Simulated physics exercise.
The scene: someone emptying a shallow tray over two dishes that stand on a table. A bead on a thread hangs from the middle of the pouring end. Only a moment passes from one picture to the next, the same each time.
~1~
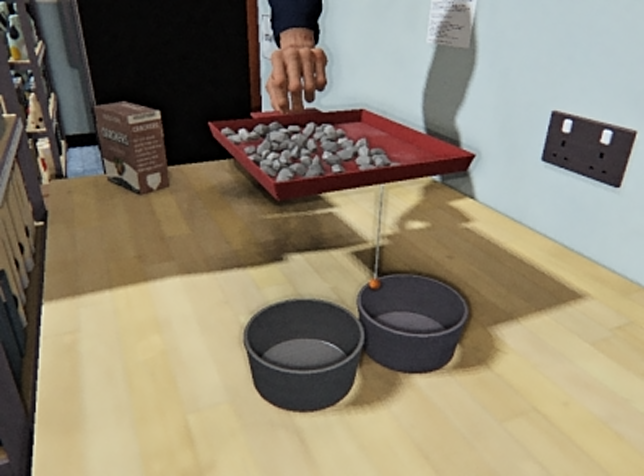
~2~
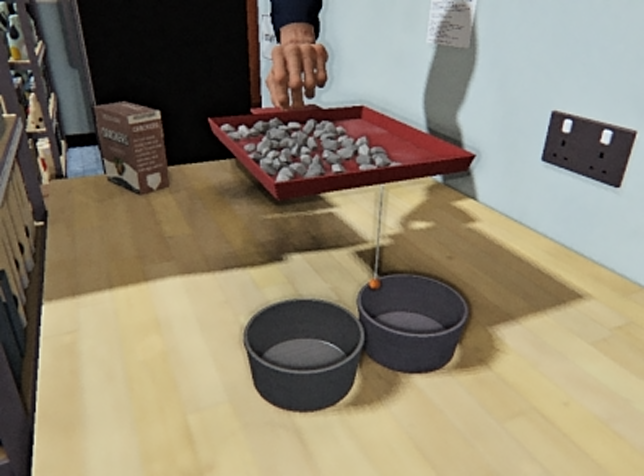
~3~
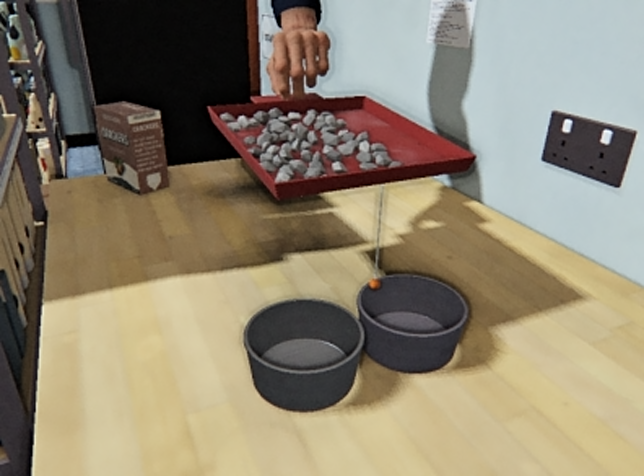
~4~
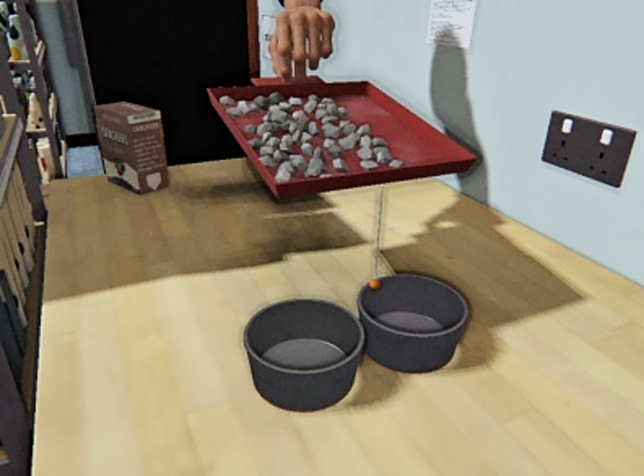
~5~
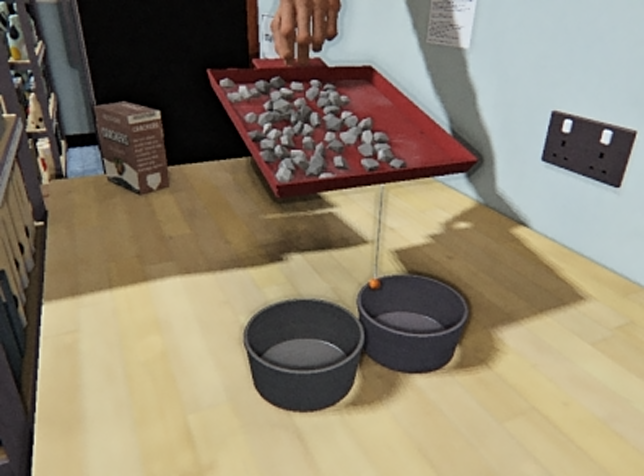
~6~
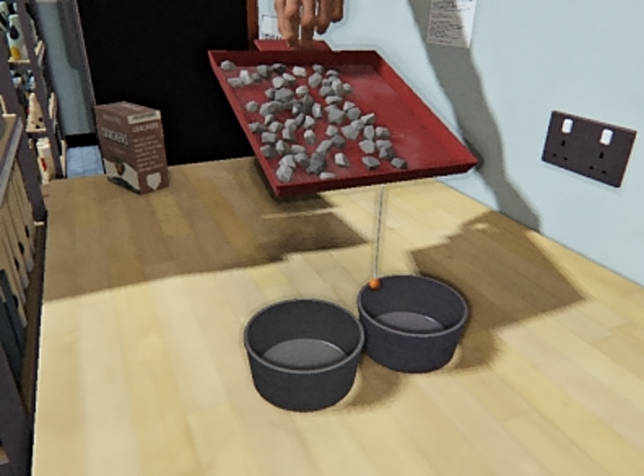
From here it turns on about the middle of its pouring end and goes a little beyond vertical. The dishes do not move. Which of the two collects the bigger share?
More goes to the right-hand dish.
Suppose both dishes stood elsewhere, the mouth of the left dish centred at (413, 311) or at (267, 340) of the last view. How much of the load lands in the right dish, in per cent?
Near 10 % and 40 %.
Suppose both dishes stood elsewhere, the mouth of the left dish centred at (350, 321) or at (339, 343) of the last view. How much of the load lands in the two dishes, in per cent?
The first gives 70 %, the second 80 %.
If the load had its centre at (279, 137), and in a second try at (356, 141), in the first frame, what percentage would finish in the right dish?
The first gives 30 %, the second 60 %.
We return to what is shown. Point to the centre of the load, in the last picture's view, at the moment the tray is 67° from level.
Around (370, 152).
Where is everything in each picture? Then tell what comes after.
In the first frame, corners of the pouring end near (278, 181) and (469, 154), level; middle of the load near (305, 154), bits of gravel; left dish near (329, 386); right dish near (442, 349); bead on its thread near (375, 284).
In the second frame, corners of the pouring end near (278, 181) and (469, 154), level; middle of the load near (305, 152).
In the third frame, corners of the pouring end near (278, 181) and (470, 155), tipped barely, level across its low end; middle of the load near (305, 147).
In the fourth frame, corners of the pouring end near (279, 181) and (471, 156), tipped a little, level across its low end; middle of the load near (306, 138).
In the fifth frame, corners of the pouring end near (280, 181) and (472, 157), tipped clearly, level across its low end; middle of the load near (307, 130).
In the sixth frame, corners of the pouring end near (281, 181) and (473, 159), tipped clearly, level across its low end; middle of the load near (309, 123); left dish near (329, 386); right dish near (442, 349).
Shortly afterwards, tray tipped steeply; the whole lot on the tray.
Next, tray tipped past a quarter turn; near a quarter on the tray; a little in the left dish; a little in the right dish; near a quarter outside both; near a third in the air.
Some moments later, tray tipped past a quarter turn; near a quarter in the left dish; near a third in the right dish; near half outside both.
In the end, tray tipped past a quarter turn; near a quarter in the left dish; near a third in the right dish; near half outside both.
